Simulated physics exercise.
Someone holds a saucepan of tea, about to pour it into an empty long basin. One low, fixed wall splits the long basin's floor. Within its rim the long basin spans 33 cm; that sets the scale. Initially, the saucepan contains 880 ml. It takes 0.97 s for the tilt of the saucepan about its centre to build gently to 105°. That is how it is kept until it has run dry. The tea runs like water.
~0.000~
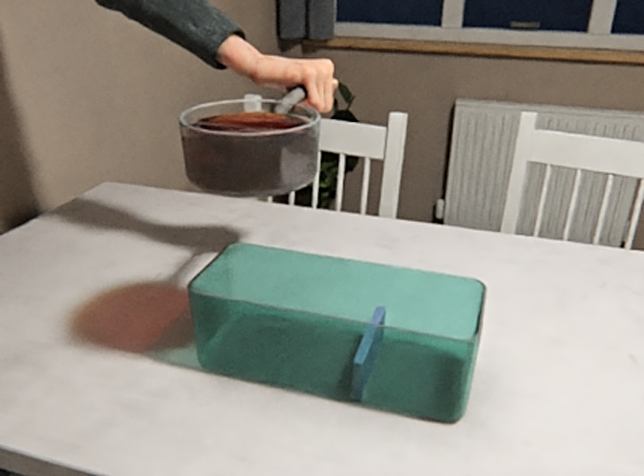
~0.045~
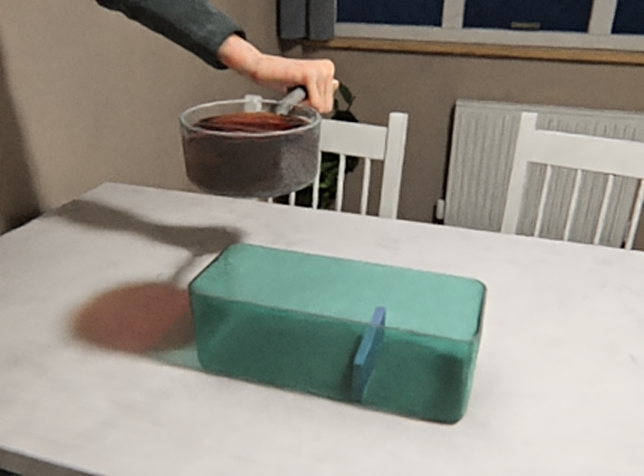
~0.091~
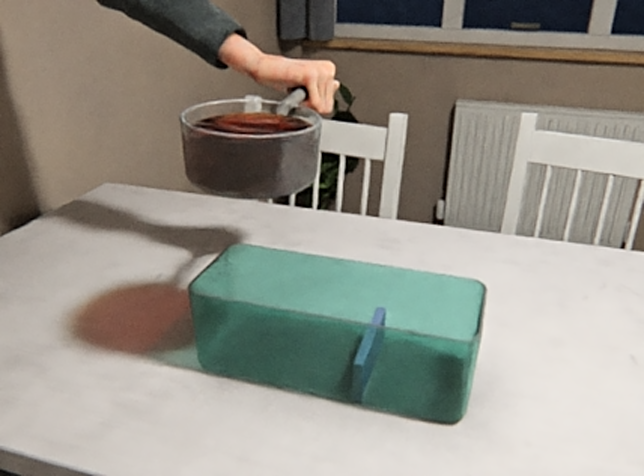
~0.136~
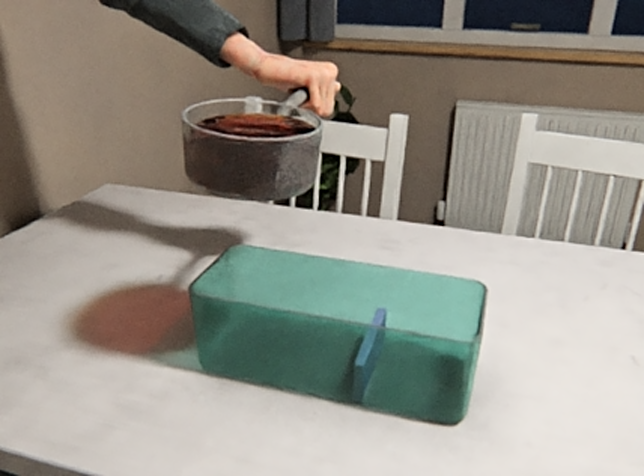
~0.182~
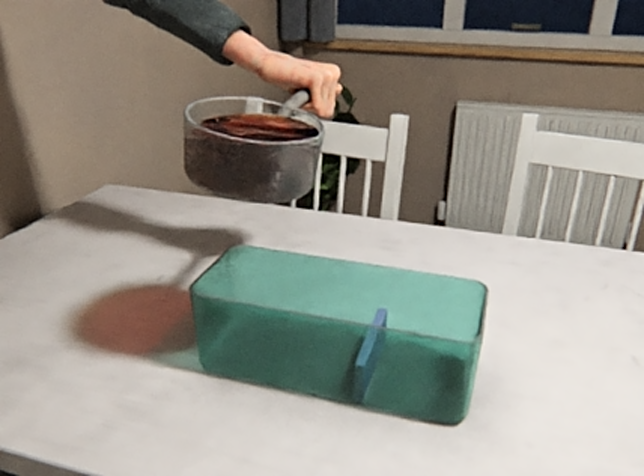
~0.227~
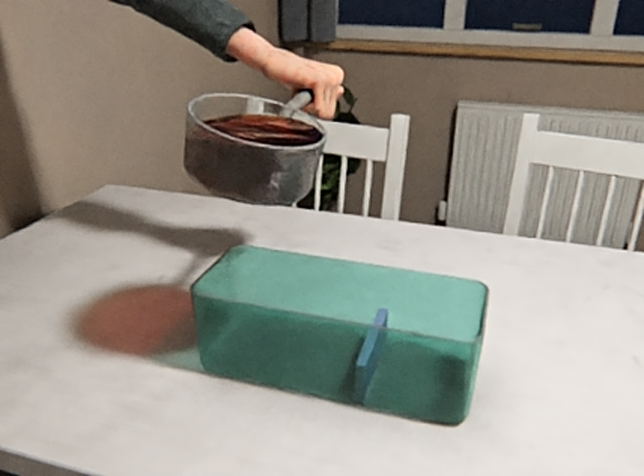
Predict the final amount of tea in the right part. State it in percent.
The right part ends with roughly 45 per cent.
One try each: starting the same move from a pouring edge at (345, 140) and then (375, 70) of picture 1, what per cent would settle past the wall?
I'd say 65 percent on the first go, 80 percent on the next.
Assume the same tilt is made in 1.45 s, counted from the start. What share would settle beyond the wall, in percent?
Result under that change: Approx. 55 %.
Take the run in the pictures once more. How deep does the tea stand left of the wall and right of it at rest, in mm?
Some 20 mm on the left and some 28 mm on the right.
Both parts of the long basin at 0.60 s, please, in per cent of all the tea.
Lab note: Left near 5, right near 10.
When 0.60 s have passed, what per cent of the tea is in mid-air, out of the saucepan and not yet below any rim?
Close to 40 per cent, I'd say.
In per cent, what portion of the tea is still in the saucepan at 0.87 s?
What remains is about 7 percent of it all.
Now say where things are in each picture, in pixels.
In the first picture, it leans 0°; its right rim is at (315, 123); the tea meets the walls at (195, 121) and (315, 132); the long basin's rim runs from (209, 265) to (483, 311); the wall's top is at (370, 333).
In the second picture, it leans 1°; its right rim is at (316, 124); the tea meets the walls at (195, 121) and (315, 133).
In the third picture, it leans 2°; its right rim is at (317, 127); the tea meets the walls at (196, 122) and (316, 135).
In the fourth picture, it leans 5°; its right rim is at (318, 131); the tea meets the walls at (197, 122) and (318, 136).
In the fifth picture, it leans 9°; its right rim is at (320, 137); the tea meets the walls at (197, 123) and (319, 138).
In the sixth picture, it leans 14°; its right rim is at (322, 143); the tea meets the walls at (199, 123) and (322, 138).
After 0.60 s the tilt is 72° and 46 per cent is still to pour, 5 is left of the wall and 9 right of it.
After 0.87 s the tilt is 102° and 7 per cent is still to pour, 38 is left of the wall and 45 right of it.
After 1.16 s the tilt is 105° and 0 per cent is still to pour, 52 is left of the wall and 45 right of it.
After 1.47 s the tilt is 105° and 0 per cent is still to pour, 54 is left of the wall and 45 right of it.
In the end 54 per cent lies left of the wall, 45 right of it and 1 outside.
